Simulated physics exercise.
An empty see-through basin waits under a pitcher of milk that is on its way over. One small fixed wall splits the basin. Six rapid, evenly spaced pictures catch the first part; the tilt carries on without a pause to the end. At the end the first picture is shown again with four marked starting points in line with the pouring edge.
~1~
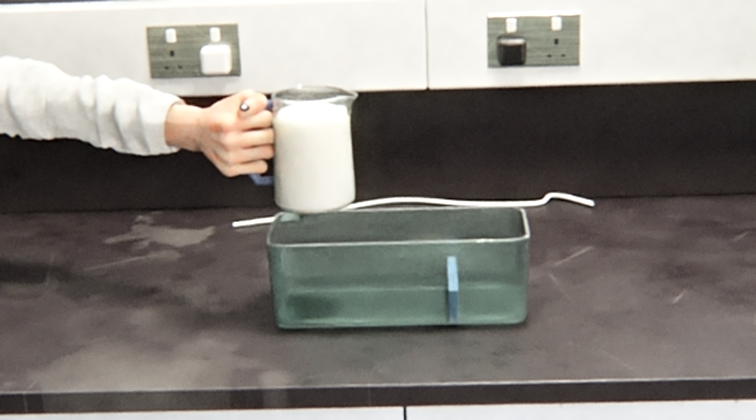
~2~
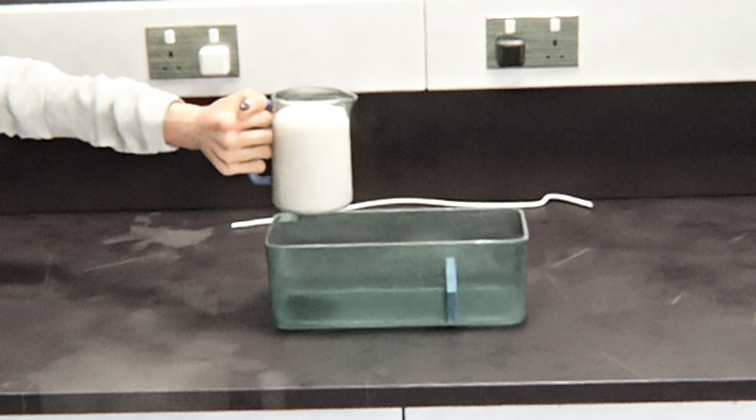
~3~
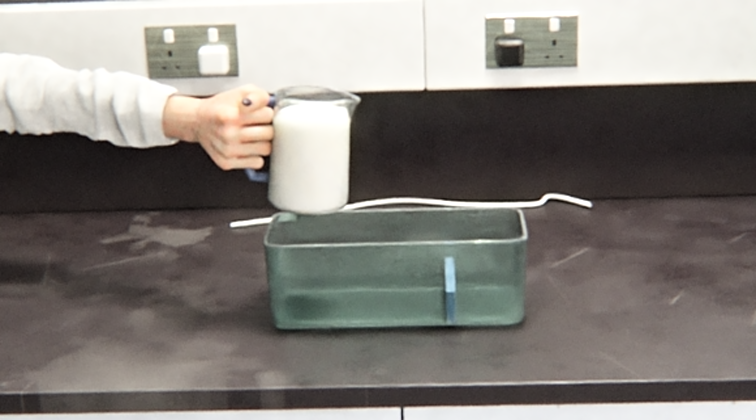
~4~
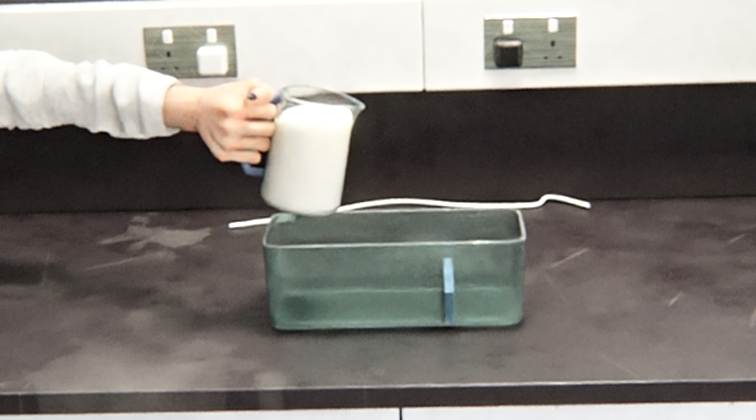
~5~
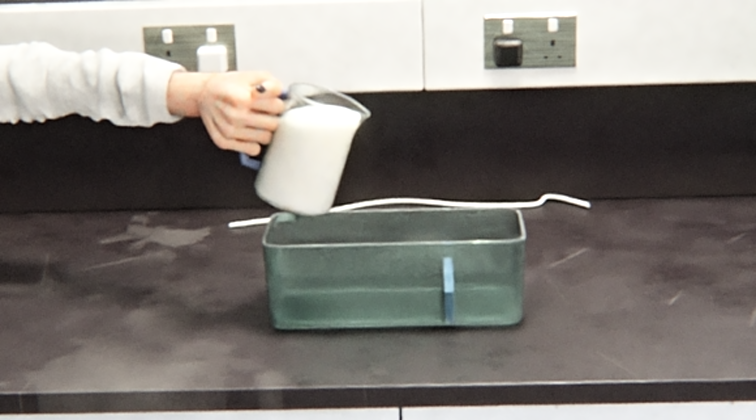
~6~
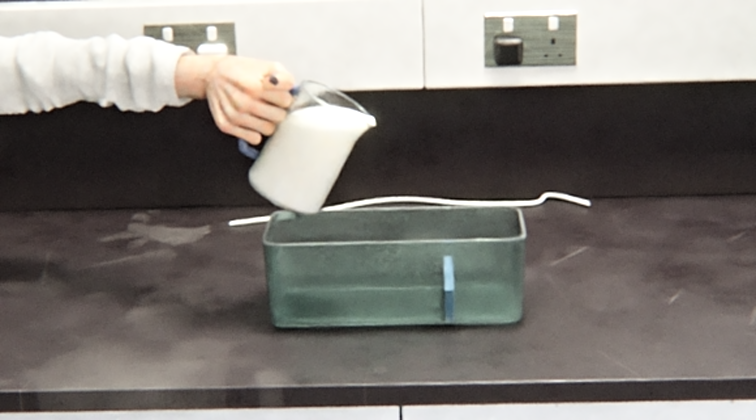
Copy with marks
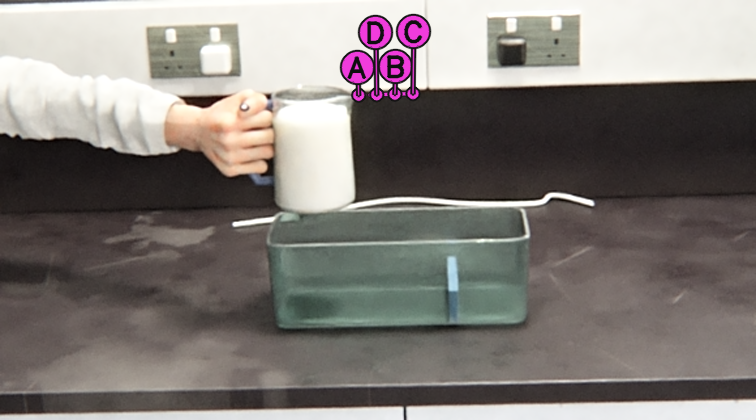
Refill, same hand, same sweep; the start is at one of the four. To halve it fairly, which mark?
Choose D.
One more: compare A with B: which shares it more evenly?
Here it is dot B.
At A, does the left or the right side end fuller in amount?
The left side.
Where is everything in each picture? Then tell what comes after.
The first picture shows upright, lip at (356, 95); basin from (275, 326) to (527, 320); top of the wall at (452, 272); nothing has left yet.
The second picture shows upright, lip at (356, 97); nothing has left yet.
The third picture shows tipped about 5°, lip at (358, 100); nothing has left yet.
The fourth picture shows tipped about 12°, lip at (362, 106); nothing has left yet.
The fifth picture shows tipped about 20°, lip at (368, 114); nothing has left yet.
The sixth picture shows tipped about 30°, lip at (374, 123); nothing has left yet.
In magenta, A at (358, 95); B at (394, 94); C at (413, 93); D at (376, 94).
With A, about 91 % ends left of the wall and 8 % right of it.
With B, about 39 % ends left of the wall and 60 % right of it.
With C, about 38 % ends left of the wall and 60 % right of it.
With D, about 49 % ends left of the wall and 51 % right of it.
